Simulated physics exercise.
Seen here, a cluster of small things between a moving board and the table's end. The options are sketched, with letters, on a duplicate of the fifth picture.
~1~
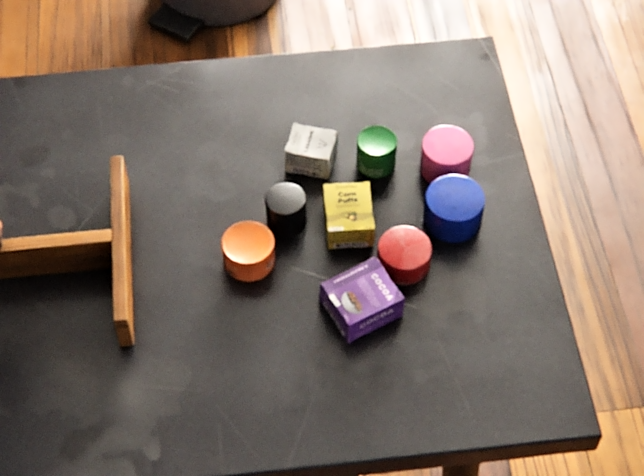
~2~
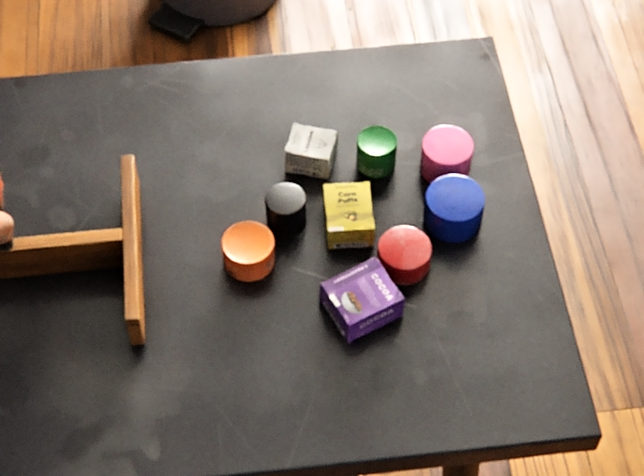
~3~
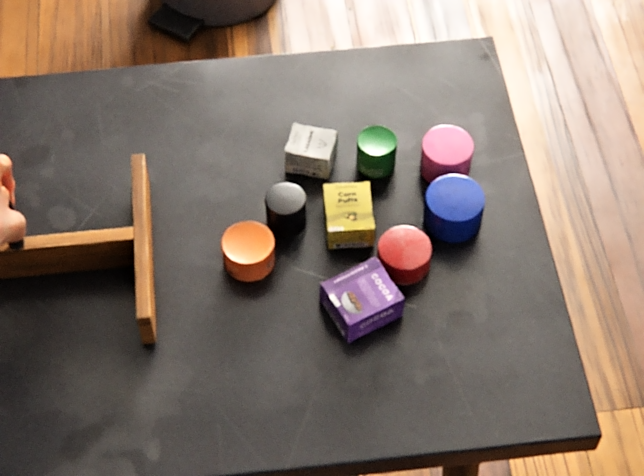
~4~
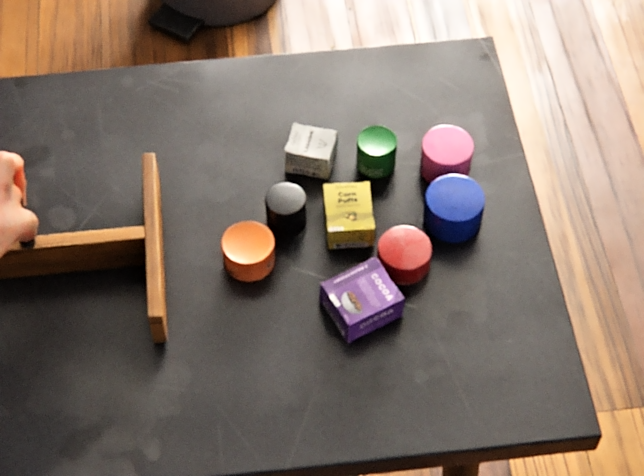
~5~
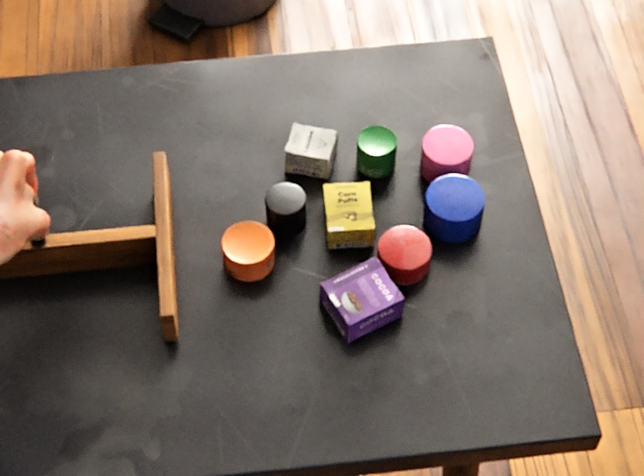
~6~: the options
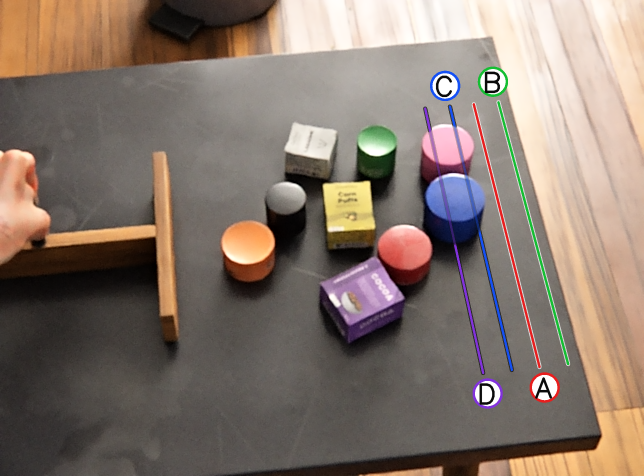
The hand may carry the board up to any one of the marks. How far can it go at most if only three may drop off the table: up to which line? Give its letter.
A.
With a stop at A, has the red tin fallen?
Yes.
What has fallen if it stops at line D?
The blue pot goes over.
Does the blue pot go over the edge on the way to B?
Yes.
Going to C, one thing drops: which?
The blue pot goes over.
On the copy, A at (504, 226); B at (531, 223); C at (479, 228); D at (452, 231).
On A. First, board (287, 218); yellow packet (360, 214); orange jar (323, 249).
Then, board (409, 207); blue pot (528, 191); red tin (492, 251).
Finally, board (503, 198); blue pot over the edge; yellow packet over the edge; three fallen.
By contrast, B drops seven; C is within the limit but short; D is within the limit but short.
